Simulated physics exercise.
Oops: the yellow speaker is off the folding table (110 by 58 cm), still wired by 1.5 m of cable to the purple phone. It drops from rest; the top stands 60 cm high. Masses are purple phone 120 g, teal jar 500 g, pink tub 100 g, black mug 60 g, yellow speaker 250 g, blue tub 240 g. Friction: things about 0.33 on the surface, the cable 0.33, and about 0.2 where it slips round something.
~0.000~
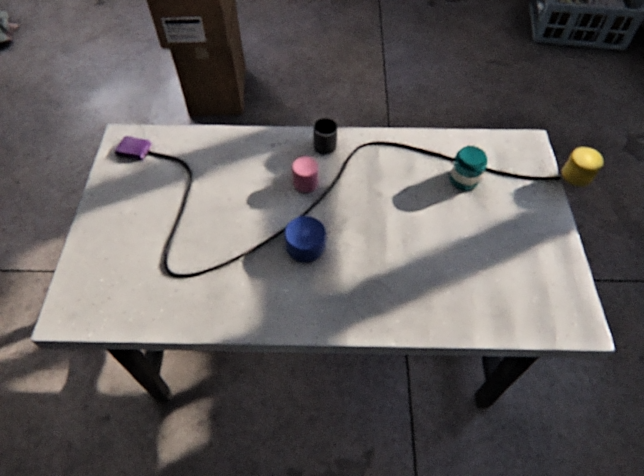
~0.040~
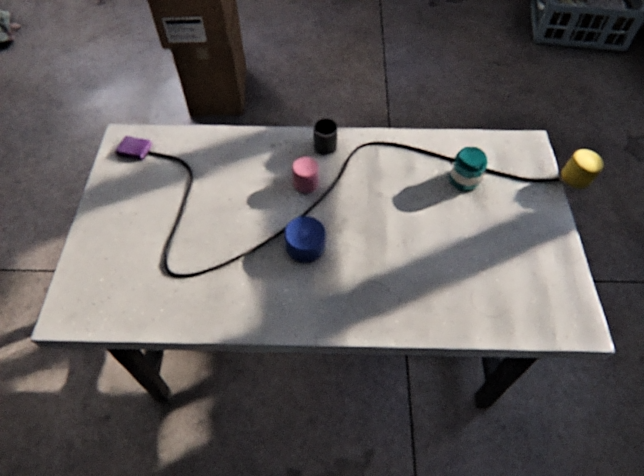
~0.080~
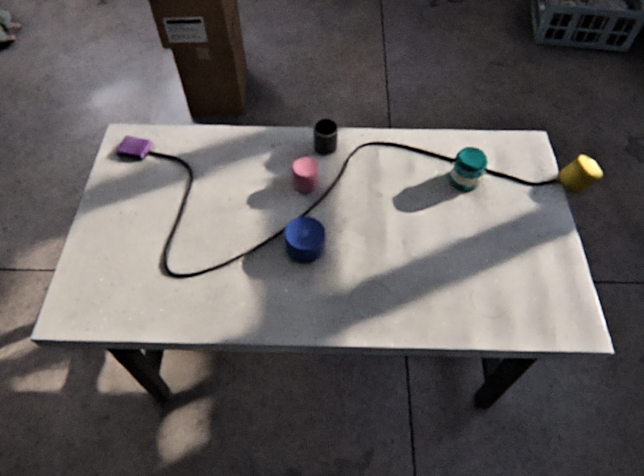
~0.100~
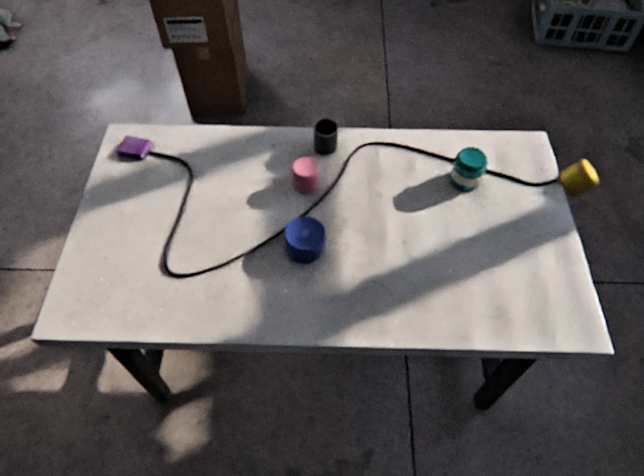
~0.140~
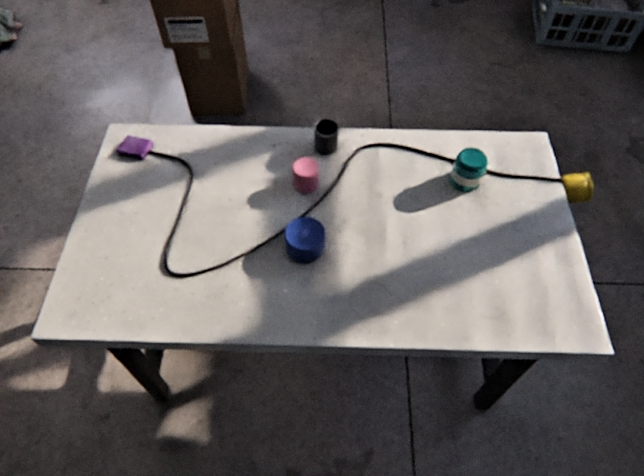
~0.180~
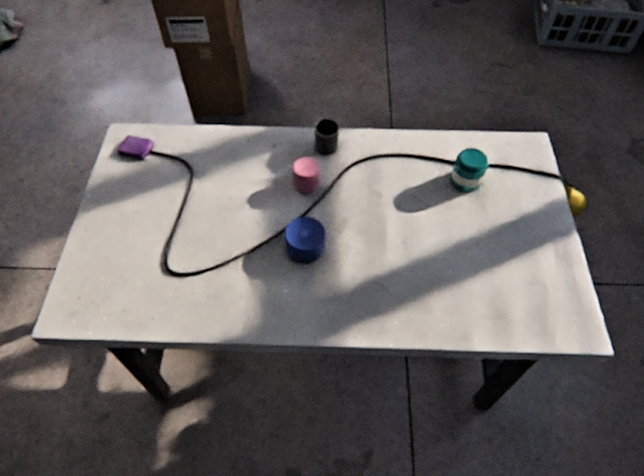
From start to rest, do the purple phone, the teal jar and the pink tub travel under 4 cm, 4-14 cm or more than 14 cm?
In order: The purple phone reaches the top band; the teal jar hardly moves; the pink tub shifts a middling way.
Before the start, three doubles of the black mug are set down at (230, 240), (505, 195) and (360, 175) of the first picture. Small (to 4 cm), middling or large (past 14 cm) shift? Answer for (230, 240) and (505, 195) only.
In turn: Large, small.
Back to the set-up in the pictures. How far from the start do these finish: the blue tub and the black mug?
About: Blue tub 0 cm, black mug 2 cm.
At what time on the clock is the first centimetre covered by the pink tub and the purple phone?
Pink tub 0.44 s, purple phone 0.42 s.
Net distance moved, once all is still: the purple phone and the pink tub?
About: Purple phone 30 cm, pink tub 10 cm.
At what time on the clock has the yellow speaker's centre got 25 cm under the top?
That is: 0.30 s.
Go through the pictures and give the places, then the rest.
The first picture shows purple phone (133, 145); teal jar (473, 155); pink tub (305, 166); cable runs through (497, 171) (379, 143) (305, 213) (188, 275) (191, 181).
The second picture shows yellow speaker (588, 160); cable runs through (496, 172) (305, 213) (191, 181).
The third picture shows yellow speaker (580, 174); cable runs through (496, 173) (305, 213) (191, 181).
The fourth picture shows yellow speaker (579, 178); cable runs through (496, 173) (305, 213) (191, 181).
The fifth picture shows yellow speaker (574, 189); cable runs through (499, 174) (305, 213) (192, 181).
The sixth picture shows purple phone (135, 144); teal jar (474, 157); pink tub (306, 167); cable runs through (517, 168) (395, 155) (306, 212) (189, 274) (192, 180).
At 0.4 s, the cable's tail end at (162, 152); purple phone 3 cm off its start, pink tub 2 cm off its start, yellow speaker over the edge.
At 0.7 s, the cable's tail end at (248, 180); purple phone 27 cm off its start, pink tub 9 cm off its start, yellow speaker over the edge.
At 0.9 s, the cable's tail end at (271, 185); purple phone 32 cm off its start at (261, 172), pink tub 9 cm off its start at (312, 136), yellow speaker over the edge.
At 1.2 s, the cable's tail end at (271, 185); purple phone 32 cm off its start, pink tub 9 cm off its start, yellow speaker over the edge.
At 2.4 s, the cable's tail end at (271, 185); purple phone 32 cm off its start at (261, 172), pink tub 9 cm off its start at (312, 136), teal jar 0 cm off its start at (474, 157), yellow speaker over the edge.
